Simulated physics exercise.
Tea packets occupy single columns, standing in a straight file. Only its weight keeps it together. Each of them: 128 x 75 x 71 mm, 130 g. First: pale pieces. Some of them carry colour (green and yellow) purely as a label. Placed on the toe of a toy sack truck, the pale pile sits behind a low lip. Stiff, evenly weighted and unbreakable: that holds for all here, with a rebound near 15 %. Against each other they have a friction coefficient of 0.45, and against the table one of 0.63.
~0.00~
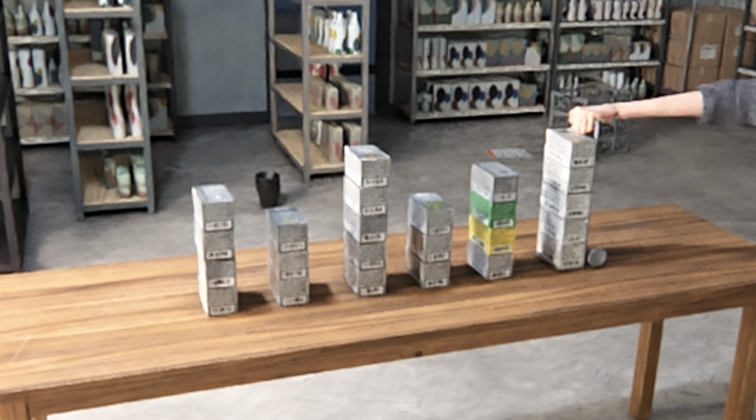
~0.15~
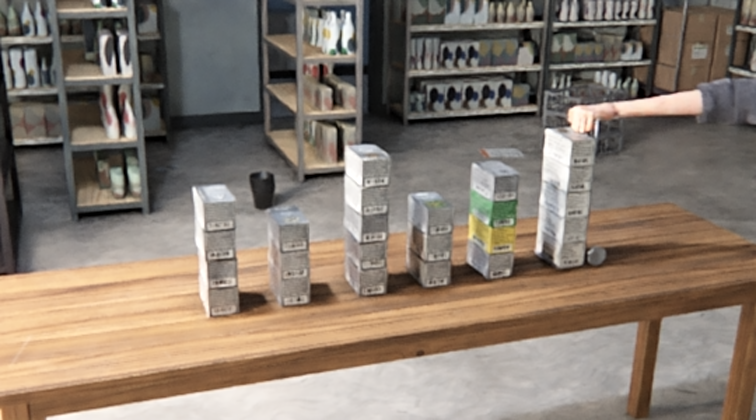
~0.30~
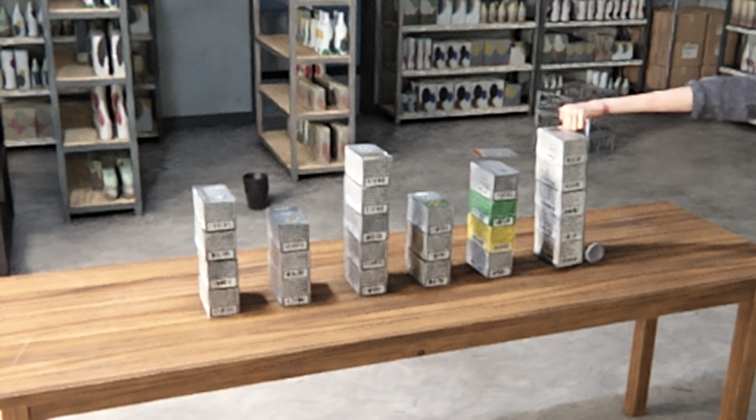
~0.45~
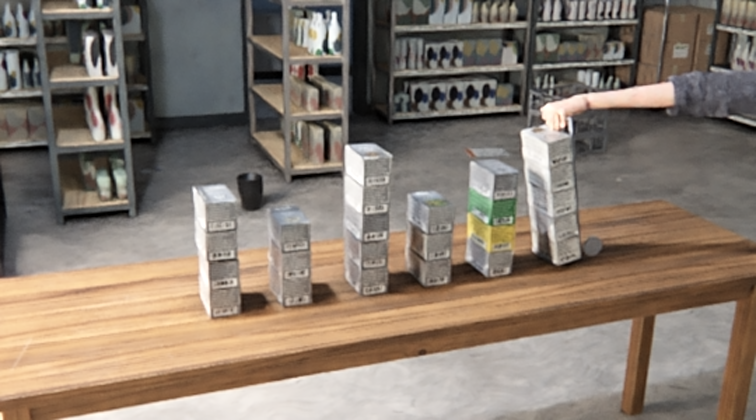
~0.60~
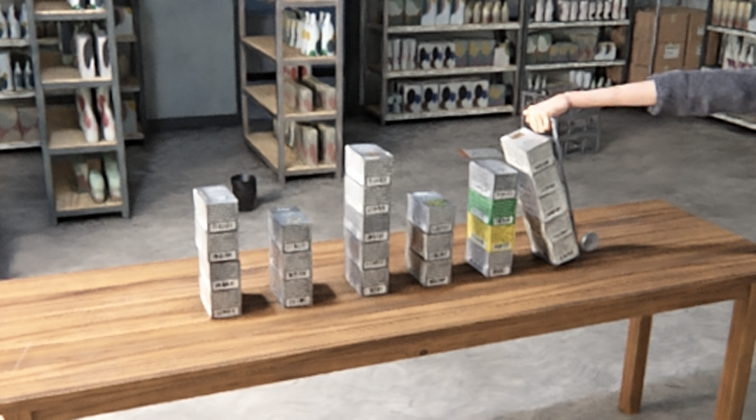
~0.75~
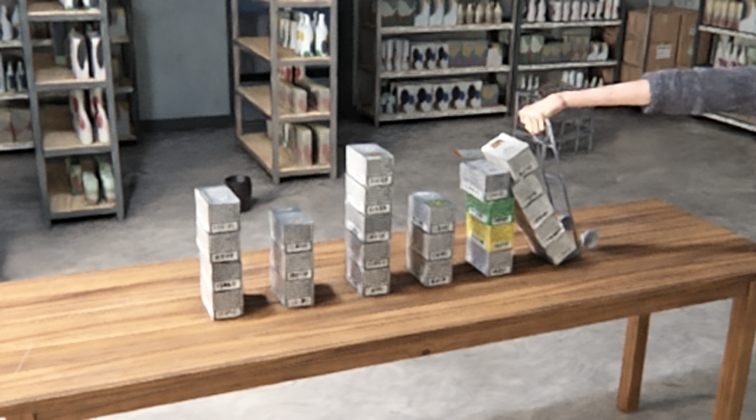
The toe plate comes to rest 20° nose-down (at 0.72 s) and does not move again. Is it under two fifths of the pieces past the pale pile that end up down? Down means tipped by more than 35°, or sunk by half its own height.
No, it is over two fifths.
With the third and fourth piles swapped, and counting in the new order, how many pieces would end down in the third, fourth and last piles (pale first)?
Down per pile: Third 5, fourth 3, last 4.
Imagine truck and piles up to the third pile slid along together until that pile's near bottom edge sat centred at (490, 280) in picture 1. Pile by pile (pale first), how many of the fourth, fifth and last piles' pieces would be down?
Down per pile: Fourth 0, fifth 0, last 0.
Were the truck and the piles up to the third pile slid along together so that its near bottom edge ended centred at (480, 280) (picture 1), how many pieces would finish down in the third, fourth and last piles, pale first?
Result: Third pile 3, fourth pile 0, last pile 0.
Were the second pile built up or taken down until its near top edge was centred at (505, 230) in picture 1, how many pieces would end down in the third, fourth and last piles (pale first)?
You'd get third 1, fourth 0 and last 0.
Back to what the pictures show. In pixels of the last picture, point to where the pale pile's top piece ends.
End position: Near (438, 231) px.
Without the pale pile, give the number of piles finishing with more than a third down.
All told, the figure is 5.
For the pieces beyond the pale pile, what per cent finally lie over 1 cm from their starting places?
100 percent.
By 0.96 s, 5 of the pale pile down; none of the 19 other packets down, 4 disturbed; yellow packet tilted 23°; green packet tilted 23°.
By 1.24 s, 5 of the pale pile down; 4 of the 19 other packets down; yellow packet tilted 45°, 34 mm lower; green packet tilted 21°, 49 mm lower.
By 1.86 s, 5 of the pale pile down; 12 of the 19 other packets down; yellow packet tilted 46°, 41 mm lower; green packet tilted 36°, 6 cm lower.
By 2.26 s, 5 of the pale pile down; 19 of the 19 other packets down; yellow packet tilted 46°, 41 mm lower; green packet tilted 36°, 7 cm lower.
When it is over (3.1 s), 5 of the pale pile down; 18 of the 19 other packets down; yellow packet tilted 46°, 42 mm lower; green packet tilted 35°, 7 cm lower. That is 95 per cent. In pixels of the last frame, middles, yellow packet near (450, 250), green packet near (405, 240).
